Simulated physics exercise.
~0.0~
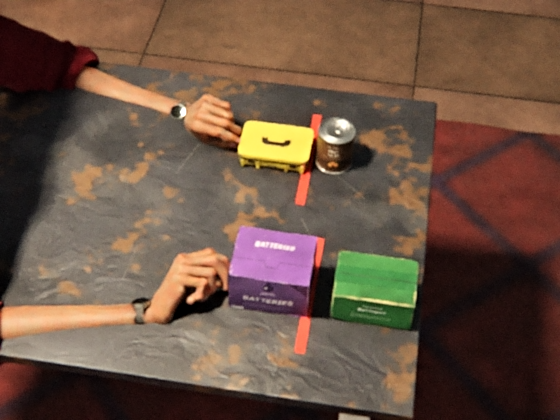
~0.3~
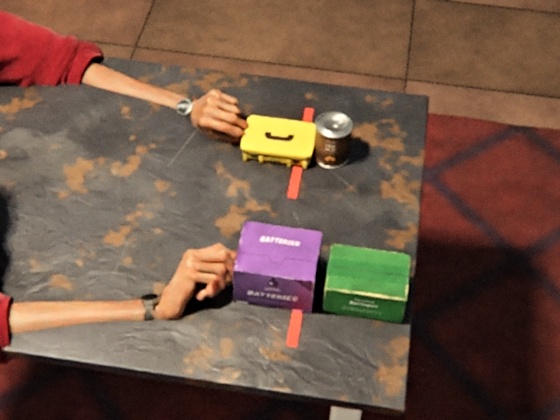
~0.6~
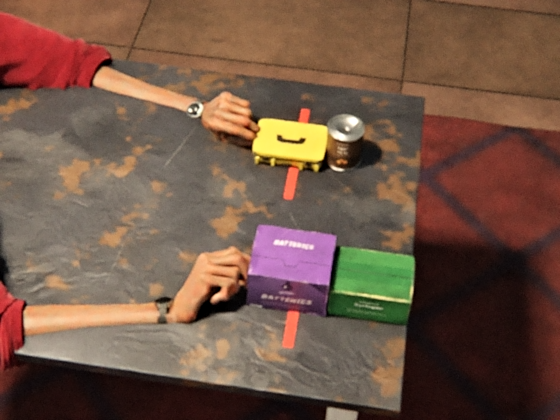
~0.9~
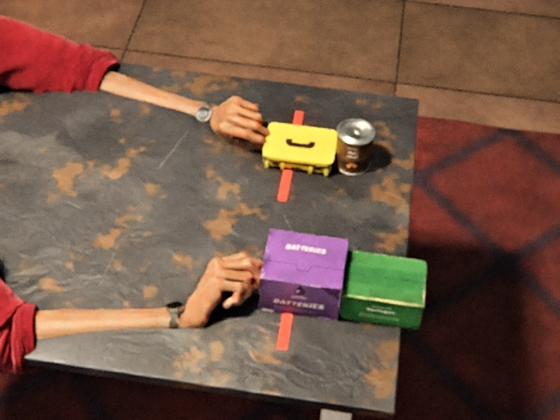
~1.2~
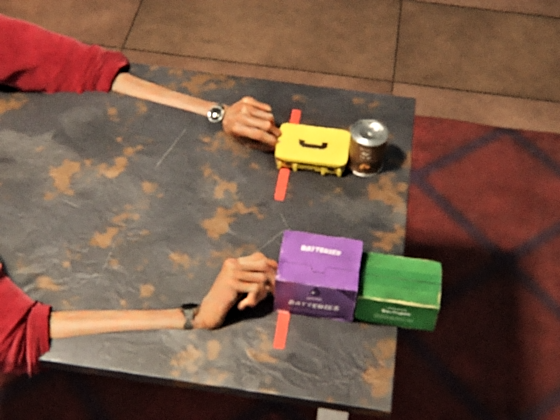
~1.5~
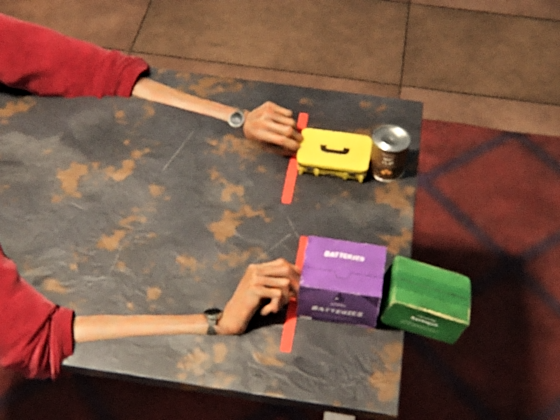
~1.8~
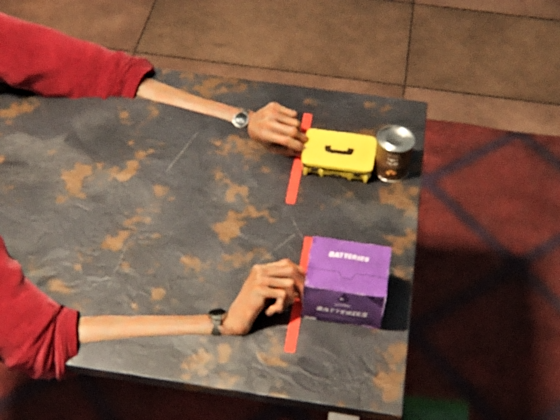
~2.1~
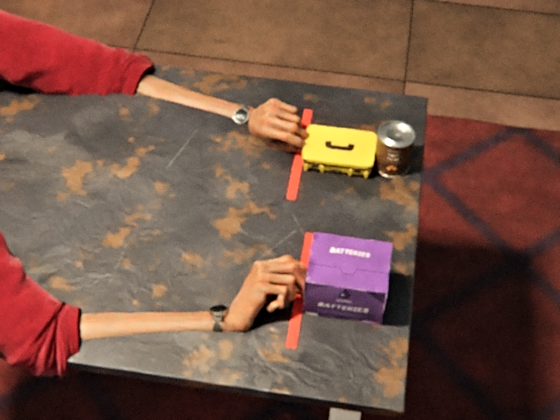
A green box tipped off the right edge of a table as two hands slid a purple box into it and a yellow case against a brown can, and when the hands stopped by the red tape, the can was still standing near the edge.
